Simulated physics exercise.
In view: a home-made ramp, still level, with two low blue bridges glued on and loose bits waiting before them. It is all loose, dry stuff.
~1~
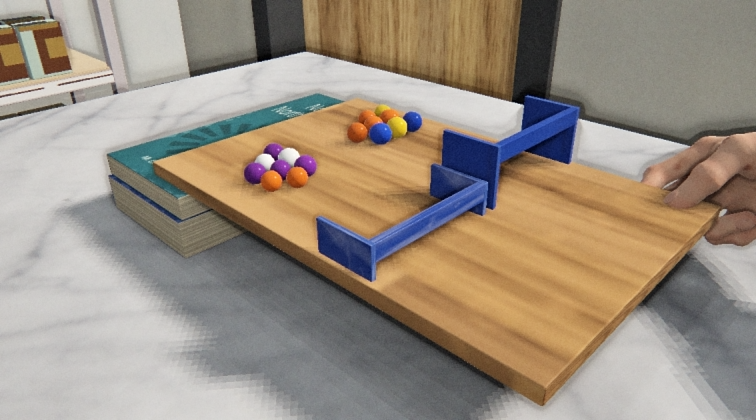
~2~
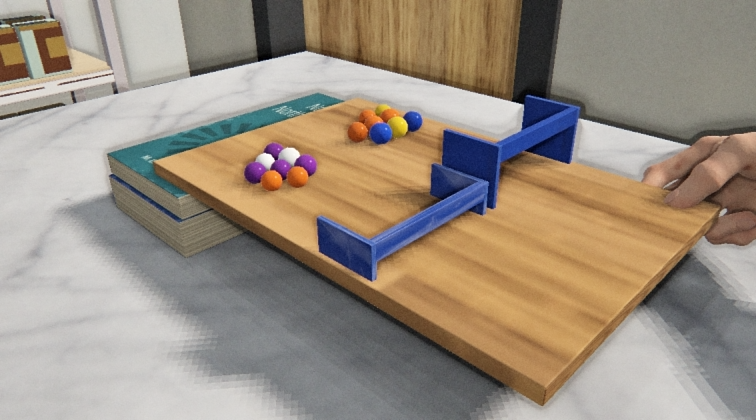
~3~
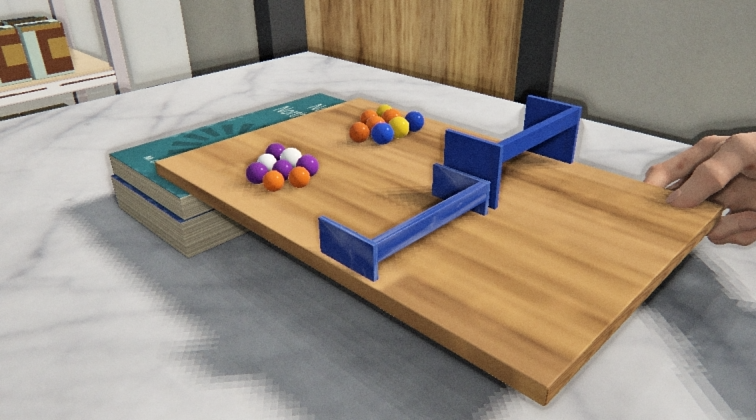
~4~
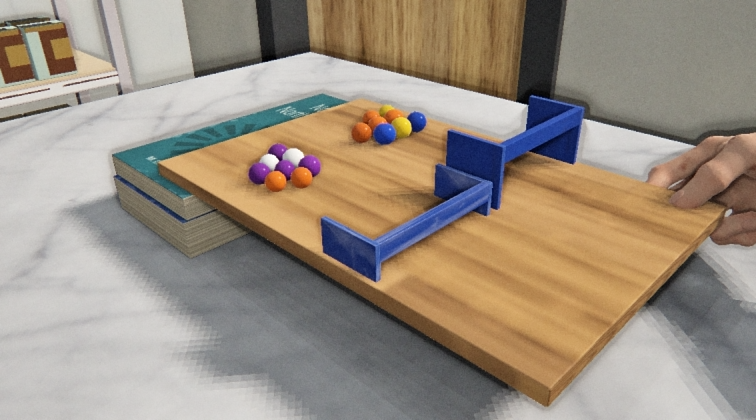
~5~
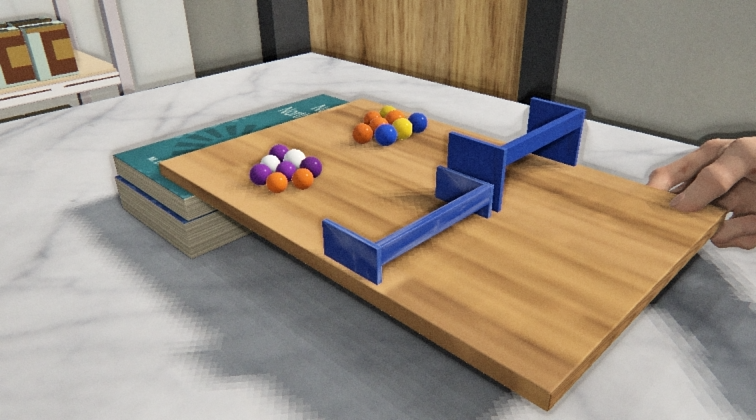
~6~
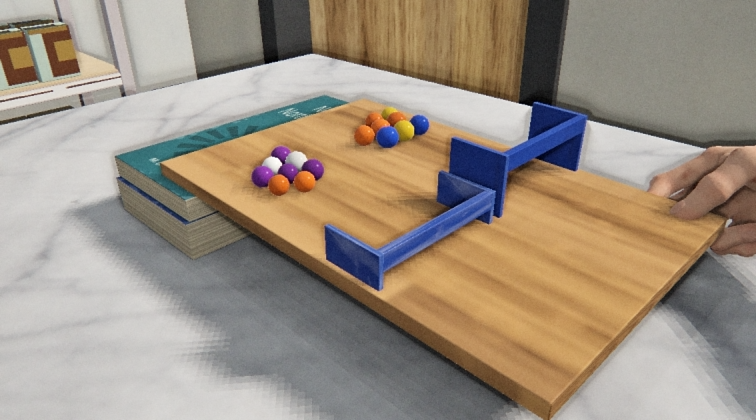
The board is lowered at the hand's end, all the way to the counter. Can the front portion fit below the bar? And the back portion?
The front portion cannot fit through; the back portion gets through the slot.
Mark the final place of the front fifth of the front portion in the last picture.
Around (401, 289).
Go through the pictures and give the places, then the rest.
Held end of the board near (536, 376), level; book pile near (264, 144), low, a small part of the board's length; front portion near (281, 170), a few gumballs; back portion near (374, 126), a few glass marbles; front gate near (431, 219), its slot lower than a piece; back gate near (538, 133), its slot higher than a piece, in the first frame.
Held end of the board near (536, 376), level; back portion near (374, 126), in the second frame.
Held end of the board near (538, 376), level; front portion near (283, 170), in the third frame.
Held end of the board near (541, 377), level; back portion near (378, 127), in the fourth frame.
Held end of the board near (541, 381), level; front portion near (286, 172), in the fifth frame.
Held end of the board near (542, 391), down by 1°; book pile near (271, 146); front portion near (288, 174), not moving; back portion near (381, 129), not moving; front gate near (439, 228); back gate near (545, 142), in the sixth frame.
Then, 0.21 s on from there, board sloping at 5°; front portion where it was; back portion where it was.
Then, 0.48 s on from there, board sloping at 9°; front portion on its way down; back portion on its way down.
Then, 0.78 s on from there, board resting at 10°; front portion has reached its gate; back portion near a third past its gate.
In the end, board resting at 10°; front portion gathered behind its gate; back portion the whole lot past its gate.
